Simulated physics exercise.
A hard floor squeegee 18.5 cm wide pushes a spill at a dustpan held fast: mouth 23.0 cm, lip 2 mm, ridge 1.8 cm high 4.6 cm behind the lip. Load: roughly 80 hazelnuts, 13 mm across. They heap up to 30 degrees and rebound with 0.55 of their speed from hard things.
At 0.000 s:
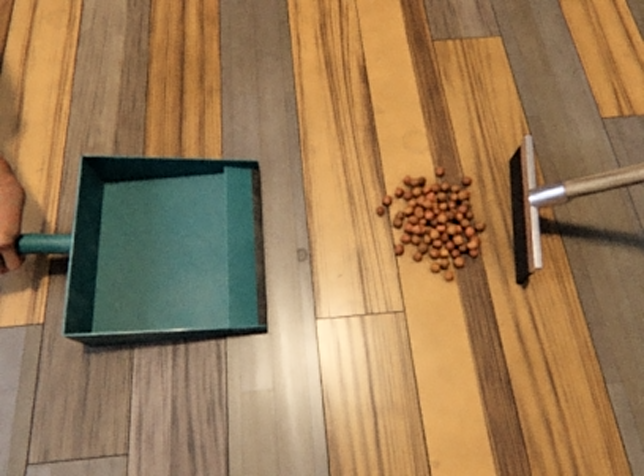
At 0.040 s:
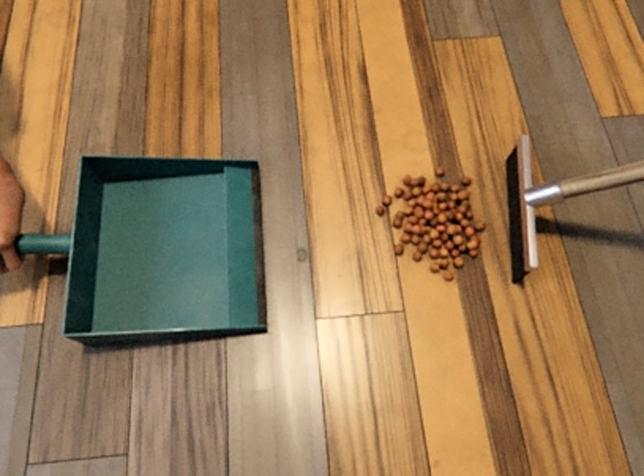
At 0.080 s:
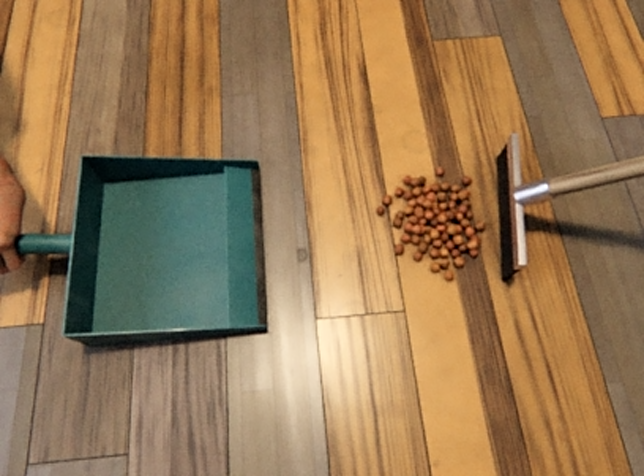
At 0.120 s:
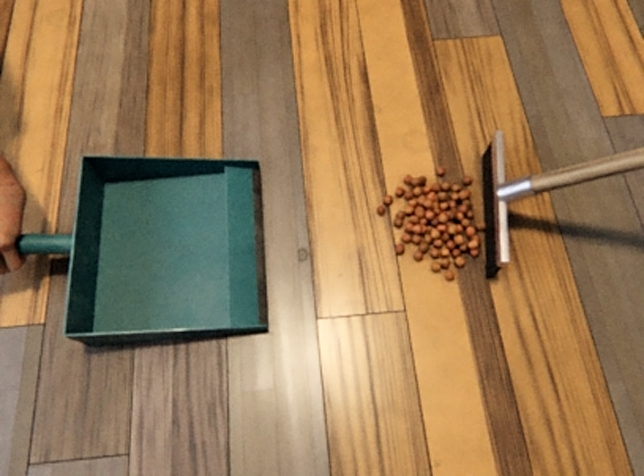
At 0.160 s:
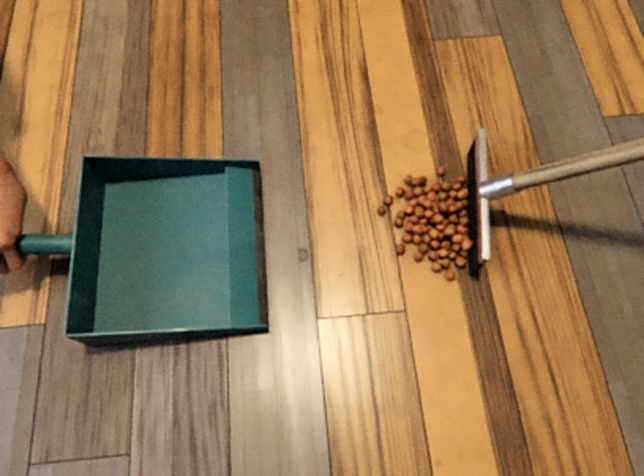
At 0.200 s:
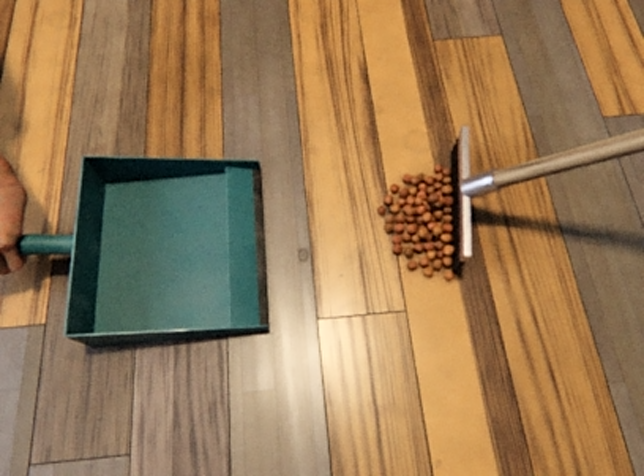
A squeegee on a wooden handle slid left across the wood floor, met a loose pile of hazelnuts and bunched them together, while a hand held a green dustpan still at the left.
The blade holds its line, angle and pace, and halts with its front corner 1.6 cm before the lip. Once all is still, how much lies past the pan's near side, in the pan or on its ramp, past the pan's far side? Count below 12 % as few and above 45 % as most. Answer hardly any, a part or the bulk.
Near side hardly any, pan a part, far side a part.
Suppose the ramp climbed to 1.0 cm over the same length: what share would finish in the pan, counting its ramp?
Then about 25 per cent.
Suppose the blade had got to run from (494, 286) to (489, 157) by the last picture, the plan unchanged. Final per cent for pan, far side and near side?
Pan 5, far 5, near 5.
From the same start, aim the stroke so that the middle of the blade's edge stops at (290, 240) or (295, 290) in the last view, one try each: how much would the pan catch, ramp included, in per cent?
About 15 and 15 per cent.
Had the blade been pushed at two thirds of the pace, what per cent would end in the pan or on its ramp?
In that case some 20 per cent.
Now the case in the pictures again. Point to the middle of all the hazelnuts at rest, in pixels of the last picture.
Near (261, 192).
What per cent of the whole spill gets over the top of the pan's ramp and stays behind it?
Some 5 per cent.
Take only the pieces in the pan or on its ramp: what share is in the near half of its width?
Roughly 10 per cent.
After 0.41 s, middle of the blade 15 cm from the lip; 0 % over the lip, far side 10 %, near side 0 %.
After 0.55 s, middle of the blade 7 cm from the lip; 0 % over the lip, far side 20 %, near side 0 %.
After 0.82 s, middle of the blade 3 cm from the lip; 25 % over the lip, far side 25 %, near side 0 %.
In the end, at 1.5 s, near side 5 %, pan 25 %, far side 25 %, in front of the lip or behind the blade 50 %.
